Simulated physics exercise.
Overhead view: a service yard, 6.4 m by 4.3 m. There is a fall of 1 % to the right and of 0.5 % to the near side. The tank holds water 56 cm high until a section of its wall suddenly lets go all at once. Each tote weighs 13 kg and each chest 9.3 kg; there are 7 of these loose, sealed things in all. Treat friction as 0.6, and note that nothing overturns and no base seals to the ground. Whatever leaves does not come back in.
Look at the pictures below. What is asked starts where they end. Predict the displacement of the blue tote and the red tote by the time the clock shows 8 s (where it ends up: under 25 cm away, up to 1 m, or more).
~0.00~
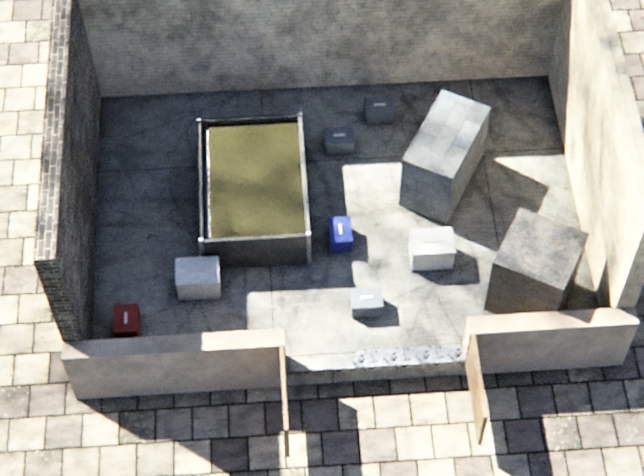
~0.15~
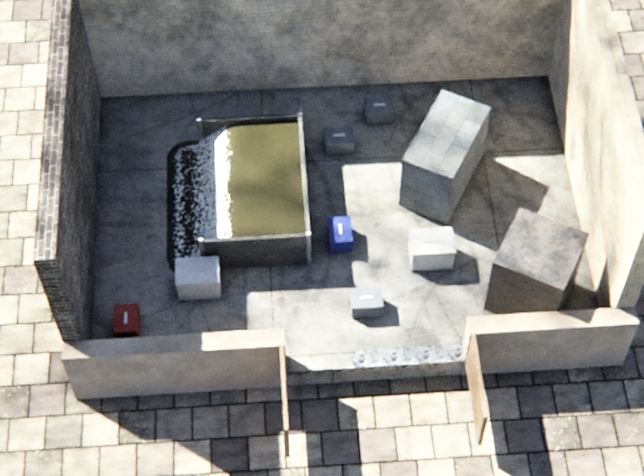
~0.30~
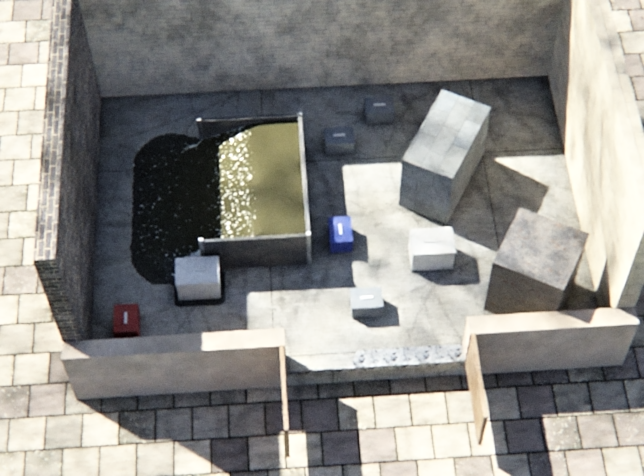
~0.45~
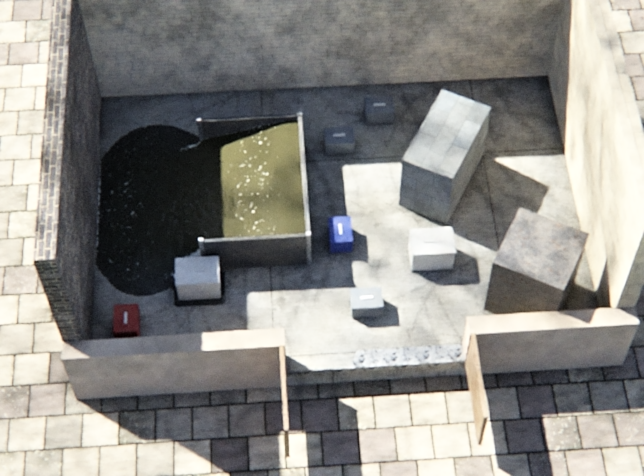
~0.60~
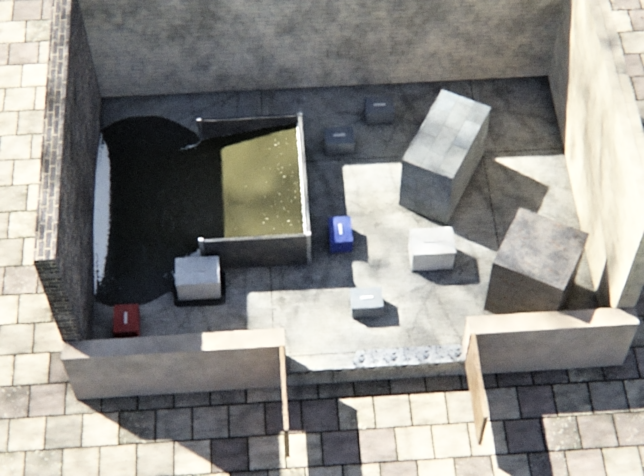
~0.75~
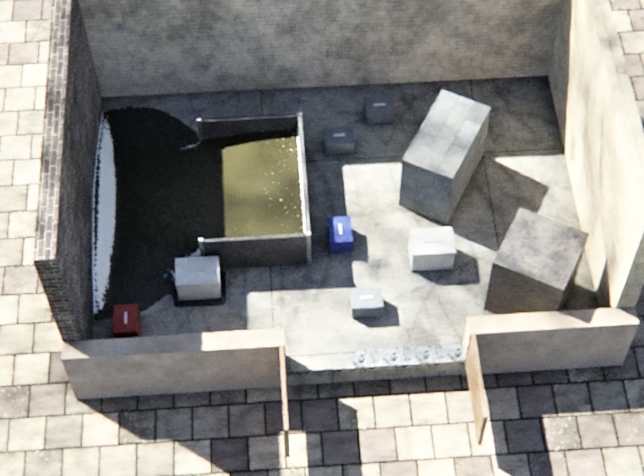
In the end the blue tote ends up close to its start; the red tote ends up far from its start.
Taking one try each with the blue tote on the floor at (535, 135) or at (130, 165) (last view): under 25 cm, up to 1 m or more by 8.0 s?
Well, the first time it keeps still, and the second time it covers a big distance.
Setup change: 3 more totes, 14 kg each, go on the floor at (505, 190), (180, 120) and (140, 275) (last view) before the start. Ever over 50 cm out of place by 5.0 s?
In order: Below it, above it, above it.
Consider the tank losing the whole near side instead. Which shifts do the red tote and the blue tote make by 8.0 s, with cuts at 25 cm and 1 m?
In that case the red tote winds up well away while the blue tote does not really move.
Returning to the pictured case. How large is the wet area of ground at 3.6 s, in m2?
I'd estimate close to 18 m2.
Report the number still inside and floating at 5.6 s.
At that moment it comes to 1.
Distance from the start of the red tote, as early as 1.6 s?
Roughly 30 centimetres by that point.
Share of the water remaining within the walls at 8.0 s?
Around 88 per cent of the water is still in there.
After 1.6 s the blue tote is near (340, 229), 0.0 m from its start, aground; the red tote is near (140, 332), 0.3 m from its start, aground; 0 of 7 are out; 0 afloat.
After 3.6 s the blue tote is near (340, 229), 0.0 m from its start, aground; the red tote is near (333, 269), 2.7 m from its start, aground; 0 of 7 are out; 0 afloat.
After 5.6 s the blue tote is near (340, 229), 0.0 m from its start, aground; the red tote is near (340, 261), 2.8 m from its start, aground; 0 of 7 are out; 1 afloat.
After 8.0 s the blue tote is near (340, 229), 0.0 m from its start, aground; the red tote is near (340, 261), 2.8 m from its start, aground; 1 of 7 are out; 1 afloat.
